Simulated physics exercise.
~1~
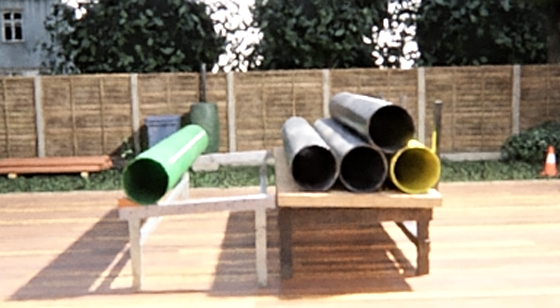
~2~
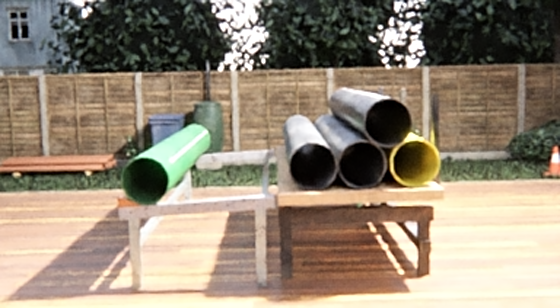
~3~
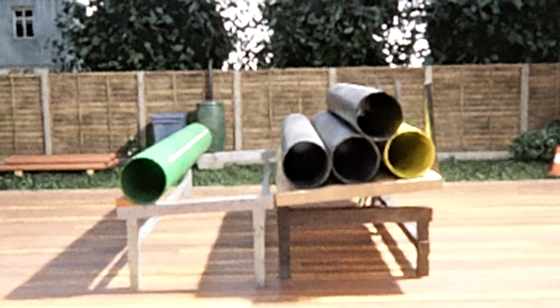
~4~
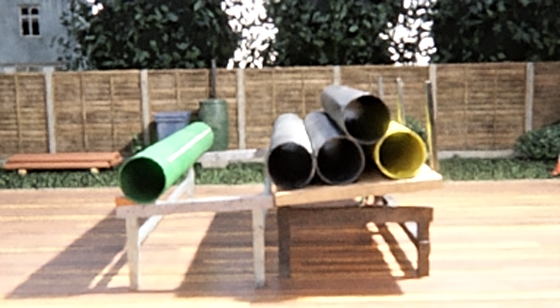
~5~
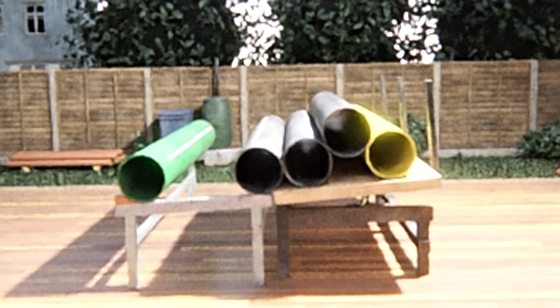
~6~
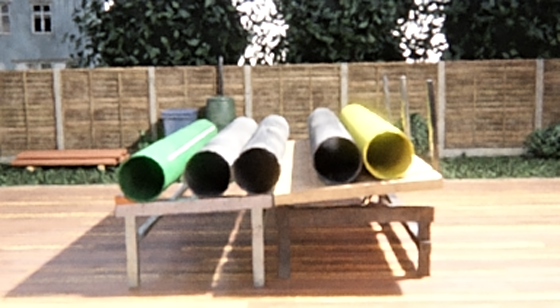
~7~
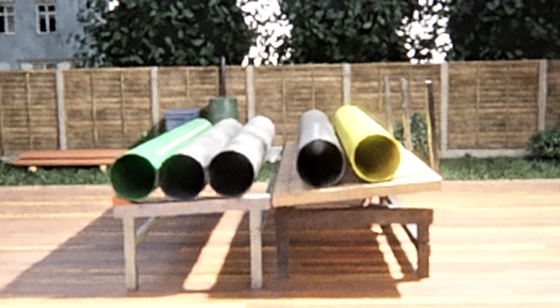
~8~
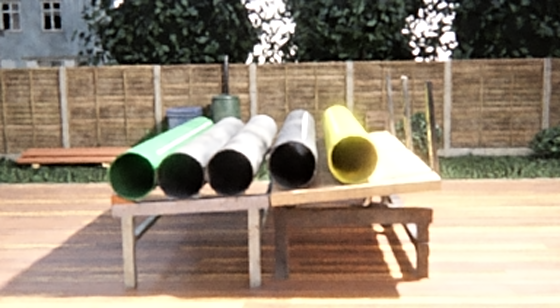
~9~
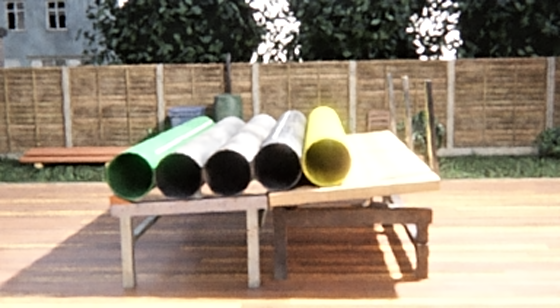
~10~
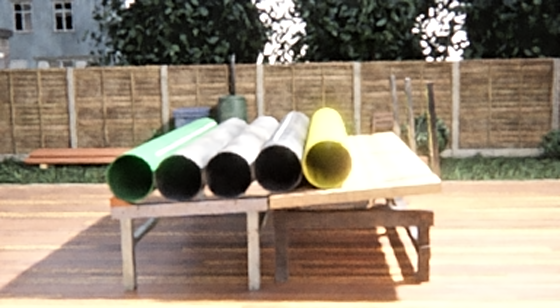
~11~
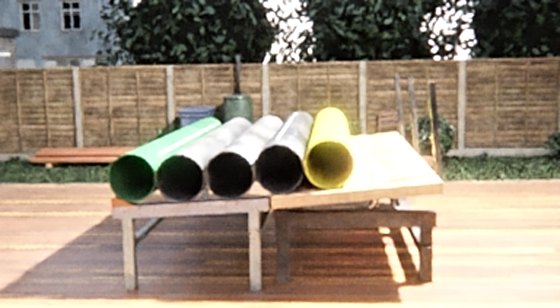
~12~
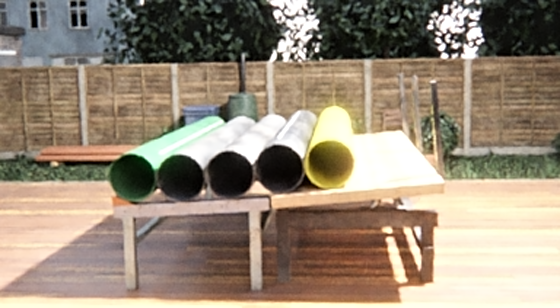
In the video, a tabletop beside a rack holding a green pipe tilts to the left, and its stacked grey and yellow pipes roll toward the green one, settling in a row with three grey pipes between the green and yellow ones.
